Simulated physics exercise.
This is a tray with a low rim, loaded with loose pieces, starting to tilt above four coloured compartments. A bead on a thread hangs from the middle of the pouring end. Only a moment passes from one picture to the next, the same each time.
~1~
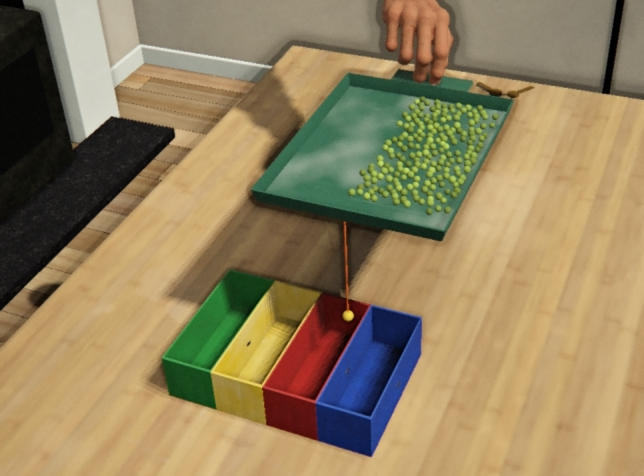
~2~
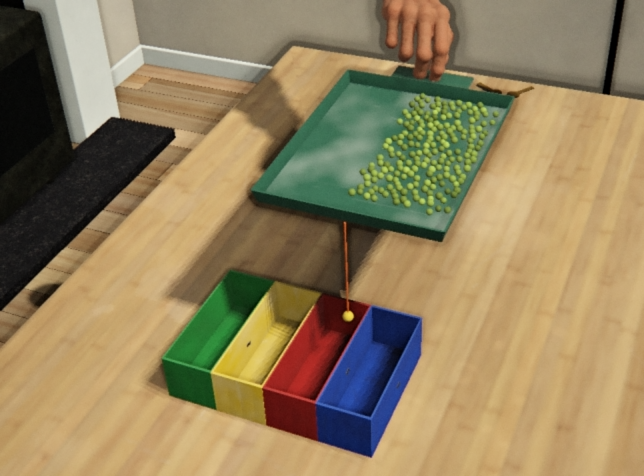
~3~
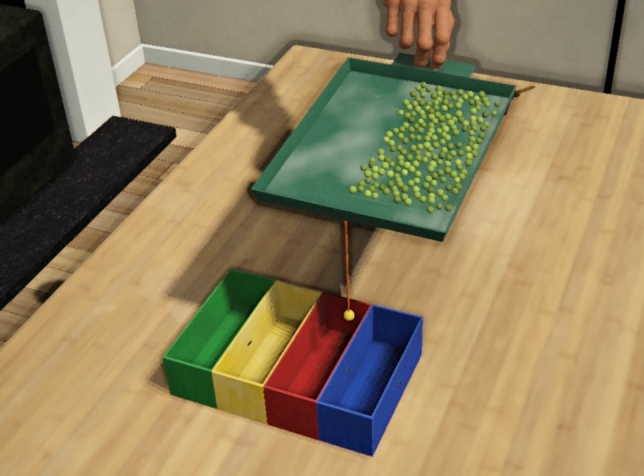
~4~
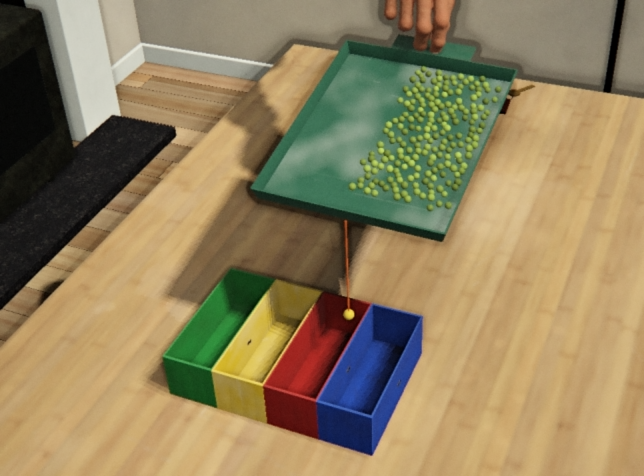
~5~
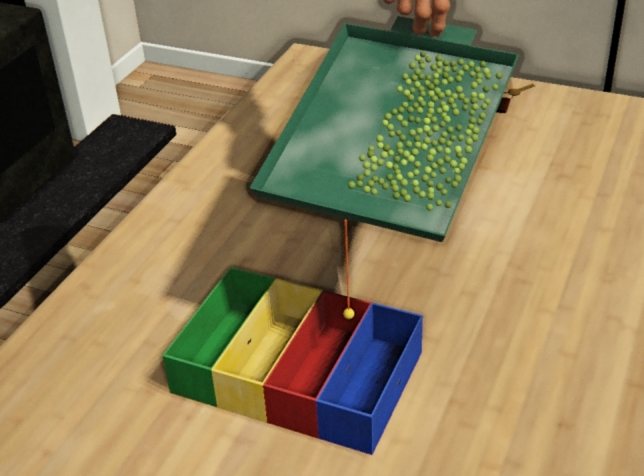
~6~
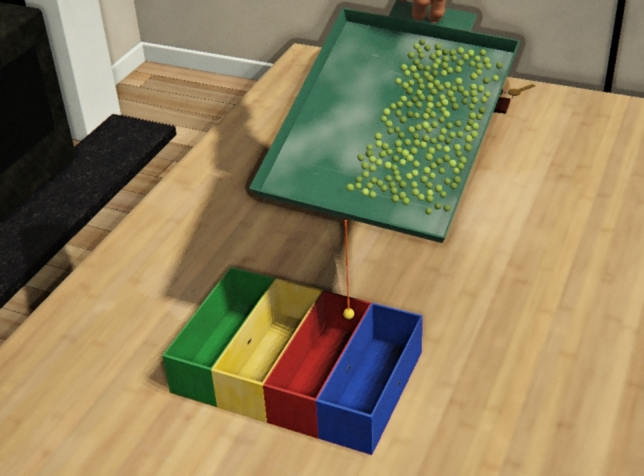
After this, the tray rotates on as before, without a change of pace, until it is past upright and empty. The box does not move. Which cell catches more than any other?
It favours the blue compartment.
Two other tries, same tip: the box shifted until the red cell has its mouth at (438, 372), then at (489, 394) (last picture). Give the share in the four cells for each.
The first gives 90 %, the second 80 %.
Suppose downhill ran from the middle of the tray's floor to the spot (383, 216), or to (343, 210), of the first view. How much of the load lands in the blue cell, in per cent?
First some 20, then 30 per cent.
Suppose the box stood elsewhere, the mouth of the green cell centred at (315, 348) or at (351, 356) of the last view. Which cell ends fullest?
In turn: Red; the yellow one.
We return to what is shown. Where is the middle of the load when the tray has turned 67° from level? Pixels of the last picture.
At about (403, 227).
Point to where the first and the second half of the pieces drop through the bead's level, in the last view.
First near (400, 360), later near (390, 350).
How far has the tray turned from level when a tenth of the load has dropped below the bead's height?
Near 65 degrees.
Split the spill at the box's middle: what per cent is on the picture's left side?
Near 0 %.
Soon after the last picture, tray tipped steeply; most on the tray; a small part in the blue cell; a stray few in the red cell; about a quarter falling or outside the box.
A little later, tray tipped past a quarter turn; a small part on the tray; about a quarter in the blue cell; a small part in the red cell; a stray few in the yellow cell; about two thirds falling or outside the box.
Later still, tray tipped past a quarter turn; about a third in the blue cell; a small part in the red cell; a stray few in the yellow cell; about half falling or outside the box.
At rest, tray tipped past a quarter turn; about a third in the blue cell; a small part in the red cell; a stray few in the yellow cell; none in the green cell; about half outside the box.
